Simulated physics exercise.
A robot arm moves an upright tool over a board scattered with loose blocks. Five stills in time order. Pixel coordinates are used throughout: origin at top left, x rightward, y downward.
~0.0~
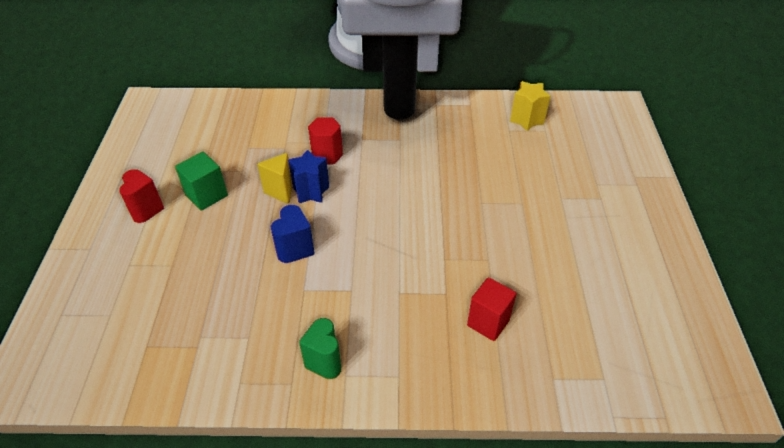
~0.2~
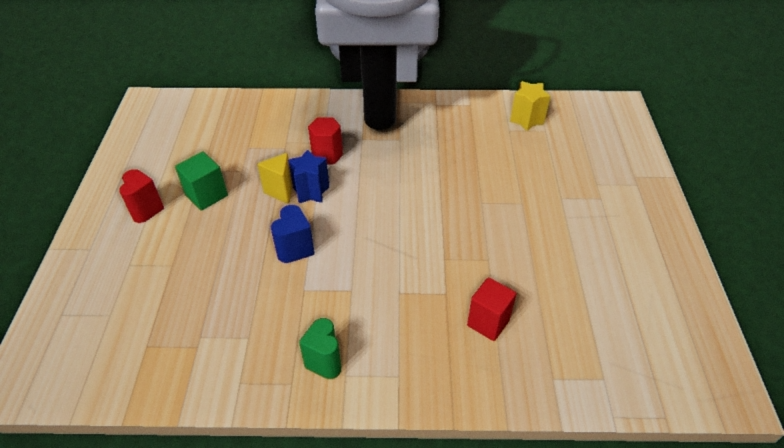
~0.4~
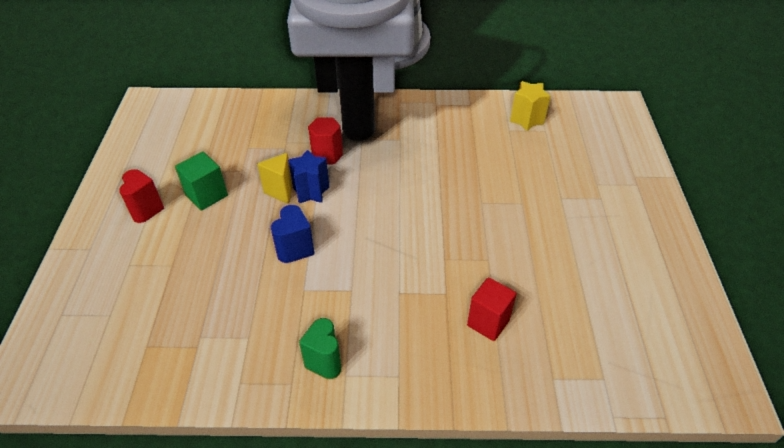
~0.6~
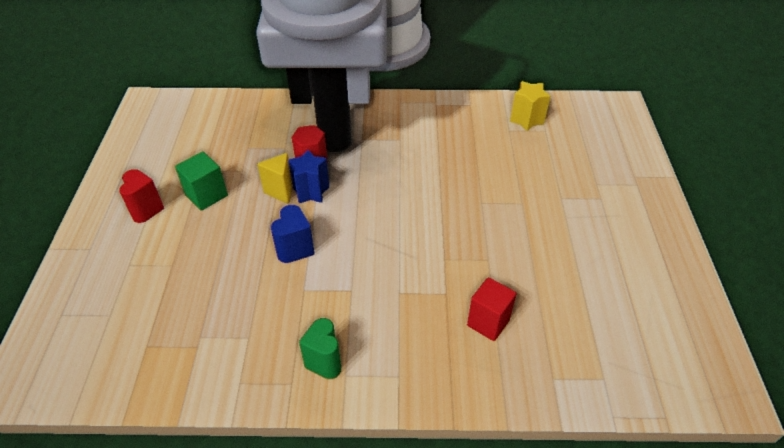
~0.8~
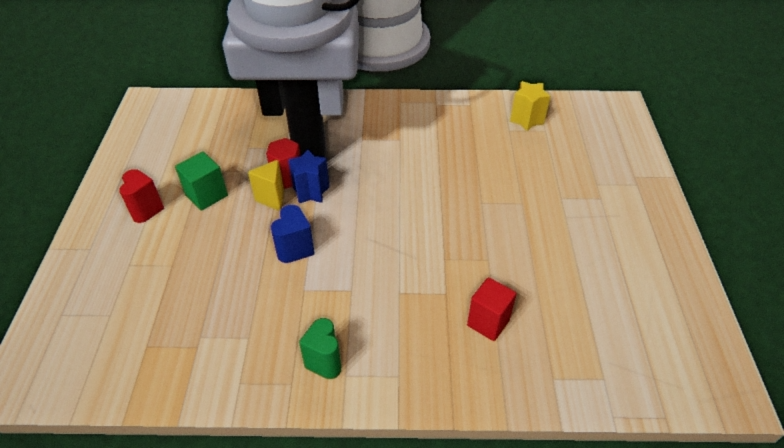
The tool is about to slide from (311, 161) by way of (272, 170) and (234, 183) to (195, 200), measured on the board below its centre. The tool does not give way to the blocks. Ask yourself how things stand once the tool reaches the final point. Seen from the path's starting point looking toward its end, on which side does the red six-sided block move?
To the left.
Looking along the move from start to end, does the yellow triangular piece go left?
It seems so.
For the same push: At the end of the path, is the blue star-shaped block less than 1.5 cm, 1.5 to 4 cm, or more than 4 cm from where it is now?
The answer will be the short band, under 1.5 cm.
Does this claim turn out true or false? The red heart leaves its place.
The claim holds.
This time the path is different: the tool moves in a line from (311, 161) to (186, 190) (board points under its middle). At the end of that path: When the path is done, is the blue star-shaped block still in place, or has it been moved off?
Left where it is.
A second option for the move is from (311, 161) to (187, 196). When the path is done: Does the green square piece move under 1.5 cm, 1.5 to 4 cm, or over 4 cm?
Answer: More than 4 cm.
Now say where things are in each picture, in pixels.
Lower end of the tool (400, 111), tops of blocks, red heart (134, 181), green square piece (197, 166), yellow triangular piece (276, 163), red six-sided block (324, 126), blue star-shaped block (307, 162), in the first picture.
Tool (380, 121), blocks as before, in the second picture.
Tool (359, 132), blocks as before, in the third picture.
Tool (335, 143), red six-sided block (308, 134), in the fourth picture.
Tool (310, 154), red heart (134, 181), green square piece (197, 166), yellow triangular piece (267, 171), red six-sided block (282, 148), blue star-shaped block (307, 162), in the fifth picture.
On the path given first. One third of the way, tool (270, 164); yellow triangular piece (254, 185); red six-sided block (253, 165), turned 60° anticlockwise.
Two thirds of the way, tool (231, 177); green square piece (192, 167); yellow triangular piece (256, 188); red six-sided block (236, 175).
At the end, tool (193, 193); red heart (114, 184), turned 20° clockwise; green square piece (149, 183); yellow triangular piece (256, 188); red six-sided block (236, 175), turned 125° anticlockwise; blue star-shaped block not moved.
